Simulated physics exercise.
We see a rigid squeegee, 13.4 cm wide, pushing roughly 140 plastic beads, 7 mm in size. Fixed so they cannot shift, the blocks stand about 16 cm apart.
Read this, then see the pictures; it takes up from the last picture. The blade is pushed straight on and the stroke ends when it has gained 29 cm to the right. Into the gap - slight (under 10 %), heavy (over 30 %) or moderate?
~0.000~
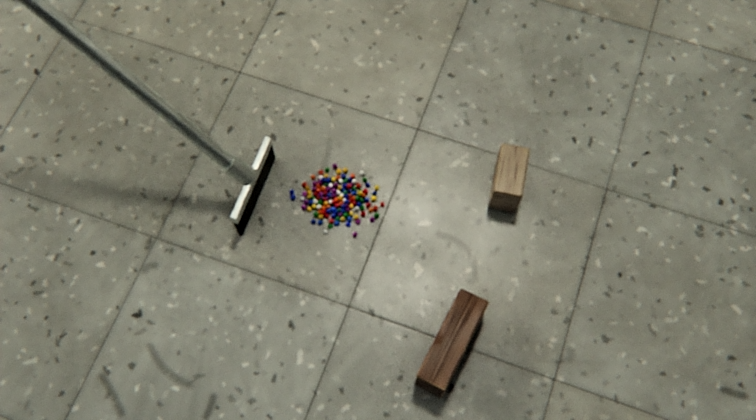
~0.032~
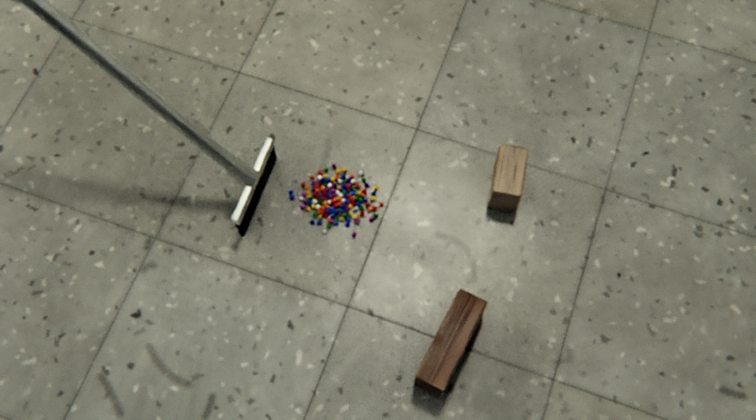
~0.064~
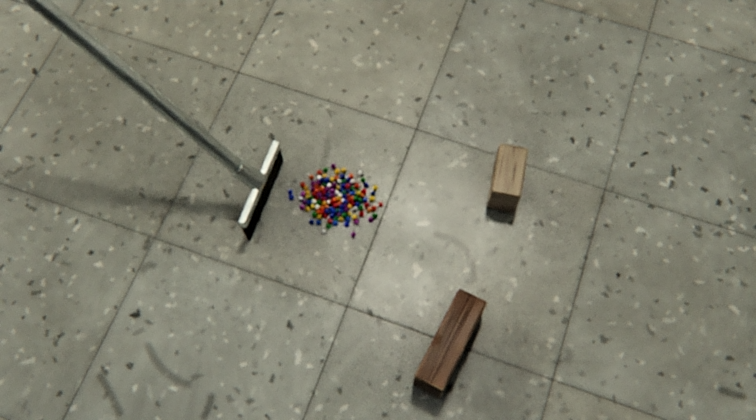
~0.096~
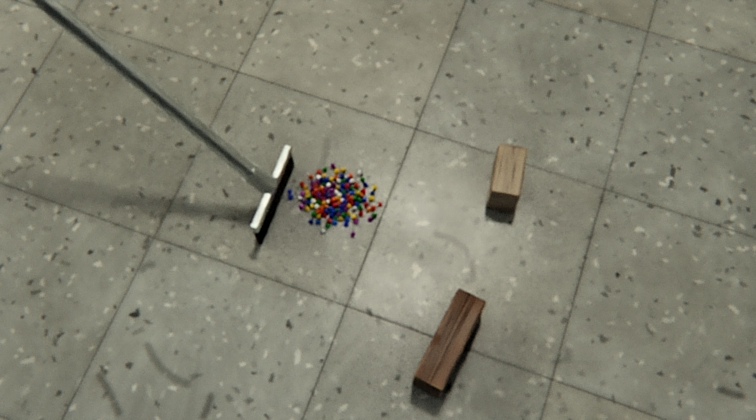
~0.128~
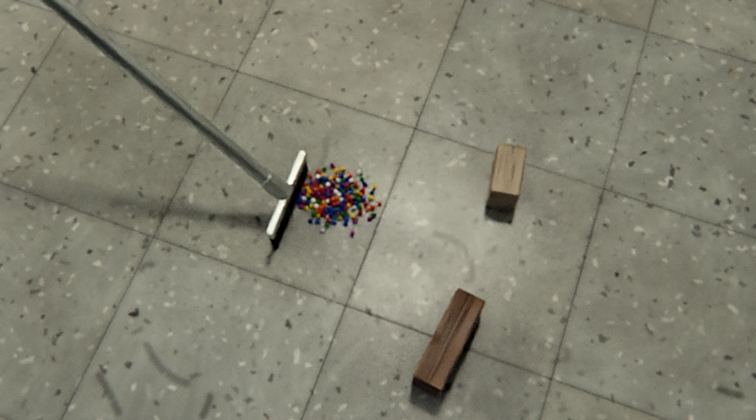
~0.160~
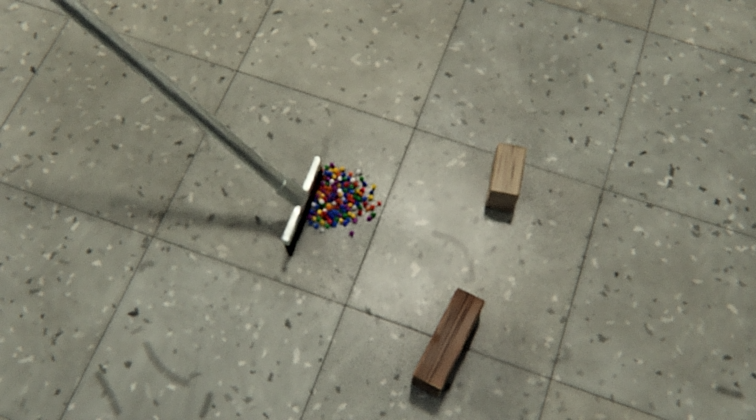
Gap haul: Heavy.
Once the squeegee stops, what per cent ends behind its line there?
About 30 %.
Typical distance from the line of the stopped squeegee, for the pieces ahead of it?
About 11 cm.
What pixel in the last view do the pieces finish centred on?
In the final view, the middle lies around (487, 236).
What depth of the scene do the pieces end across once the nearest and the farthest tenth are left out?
Estimate: Close to 18 cm.
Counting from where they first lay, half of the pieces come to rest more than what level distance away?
It works out at about 24 centimetres.
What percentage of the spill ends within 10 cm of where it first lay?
Roughly 15 %.
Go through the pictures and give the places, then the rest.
In the first frame, squeegee from (235, 219) to (268, 143); moved 0.0 cm; 0 pieces shifted; middle of the spill at (341, 198); block at (453, 338); block at (512, 170).
In the second frame, squeegee from (237, 220) to (270, 144); moved 0.4 cm; 0 pieces shifted; middle of the spill at (340, 198).
In the third frame, squeegee from (244, 224) to (276, 147); moved 1.6 cm; 0 pieces shifted; middle of the spill at (339, 198).
In the fourth frame, squeegee from (256, 228) to (288, 151); moved 3.6 cm; 0 pieces shifted; middle of the spill at (338, 198).
In the fifth frame, squeegee from (271, 235) to (303, 157); moved 6.0 cm; 5 pieces shifted; middle of the spill at (338, 197).
In the sixth frame, squeegee from (287, 241) to (318, 163); moved 8.5 cm; 79 pieces shifted; middle of the spill at (341, 195); block at (450, 338); block at (509, 169). Its speed is about 0.77 m/s, heading 4 degrees towards the viewer.
Then, at 0.34 s, squeegee 22 cm from its start, spill 16 cm wide; held up before the blocks 100 %.
After 0.52 s, squeegee 29 cm from its start, spill 21 cm wide; in or through the gap 30 %, held up before the blocks 70 %.
Then, at 0.68 s, squeegee 29 cm from its start, spill 23 cm wide; in or through the gap 50 %, round the far block 5 %, held up before the blocks 45 %.
At rest (1.6 s), in or through the gap 50 %, round the near block 0 %, round the far block 5 %, held up before the blocks 45 %.
